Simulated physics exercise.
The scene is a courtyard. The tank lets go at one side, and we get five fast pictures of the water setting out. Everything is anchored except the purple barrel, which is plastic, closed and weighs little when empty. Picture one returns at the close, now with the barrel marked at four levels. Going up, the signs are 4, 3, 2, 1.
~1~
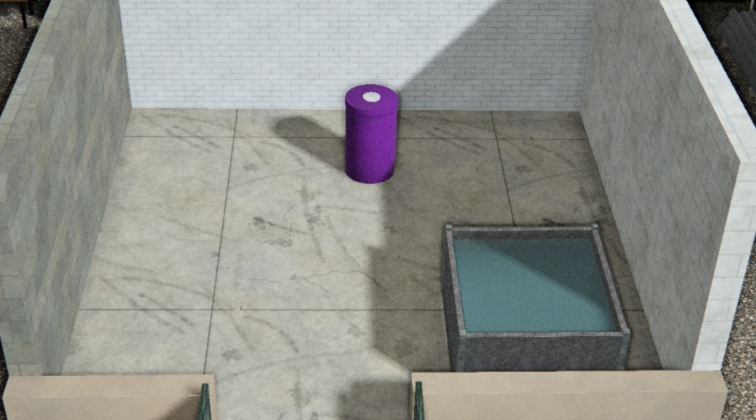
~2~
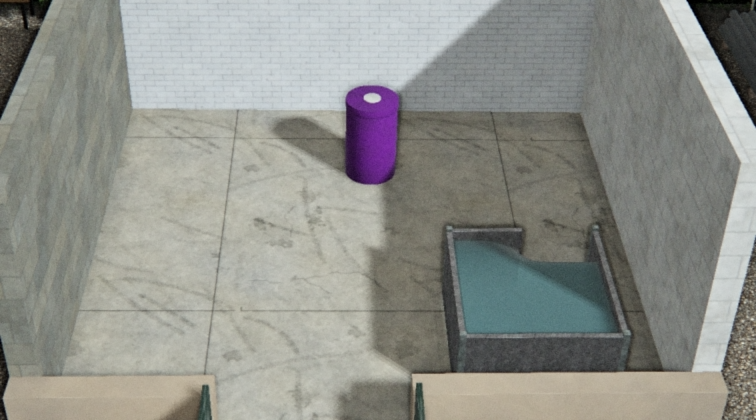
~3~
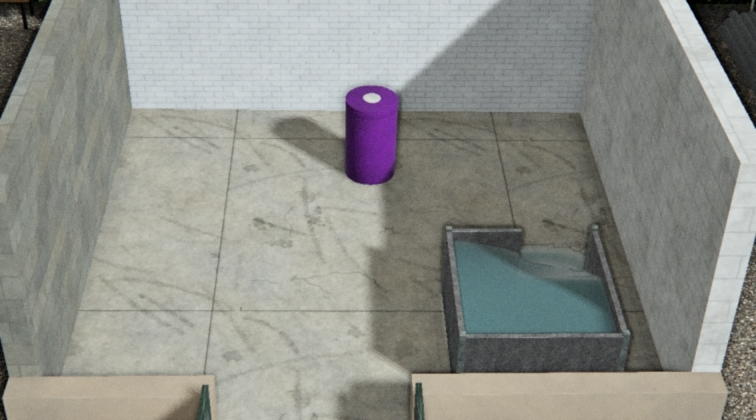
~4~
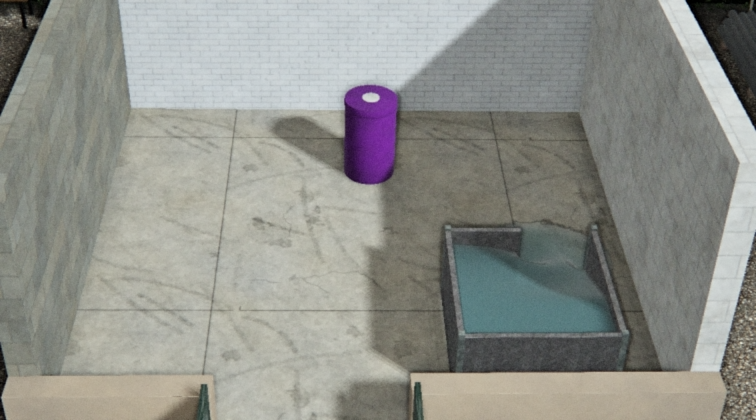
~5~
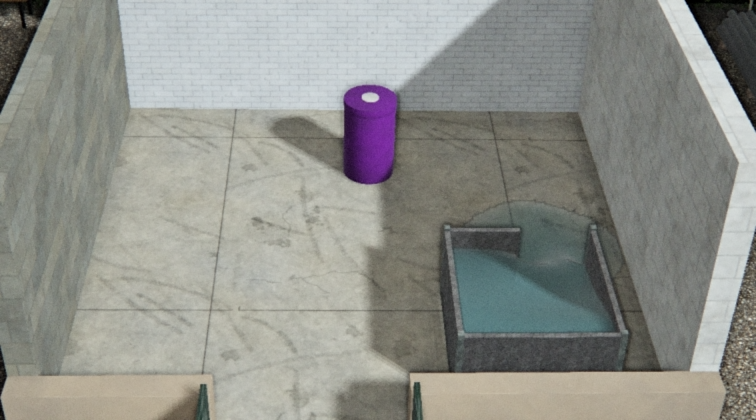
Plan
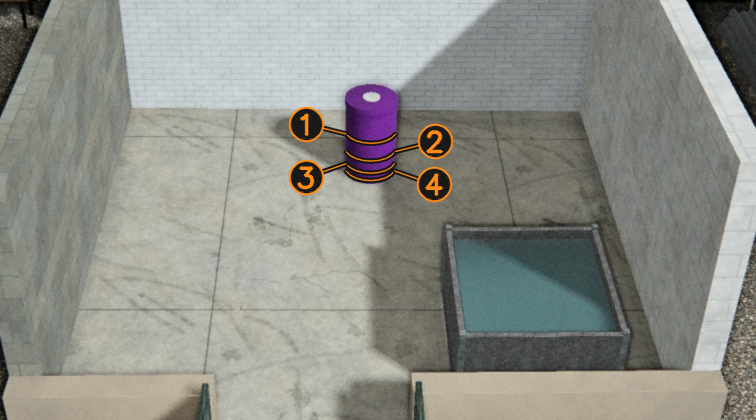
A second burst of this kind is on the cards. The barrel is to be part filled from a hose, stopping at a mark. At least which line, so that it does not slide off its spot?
Take 3.
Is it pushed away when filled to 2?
No, that is safe.
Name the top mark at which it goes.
Here it is mark 4.
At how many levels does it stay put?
Three.
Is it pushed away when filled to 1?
No, not at all.
In orange, 1 at (371, 143); 2 at (371, 161); 3 at (370, 173); 4 at (370, 180); from the bottom up 4, 3, 2, 1.
If 1 is chosen, it does not move.
If 2 is chosen, it does not move.
If 3 is chosen, it does not move.
If 4 is chosen, it is pushed about half its own width away.
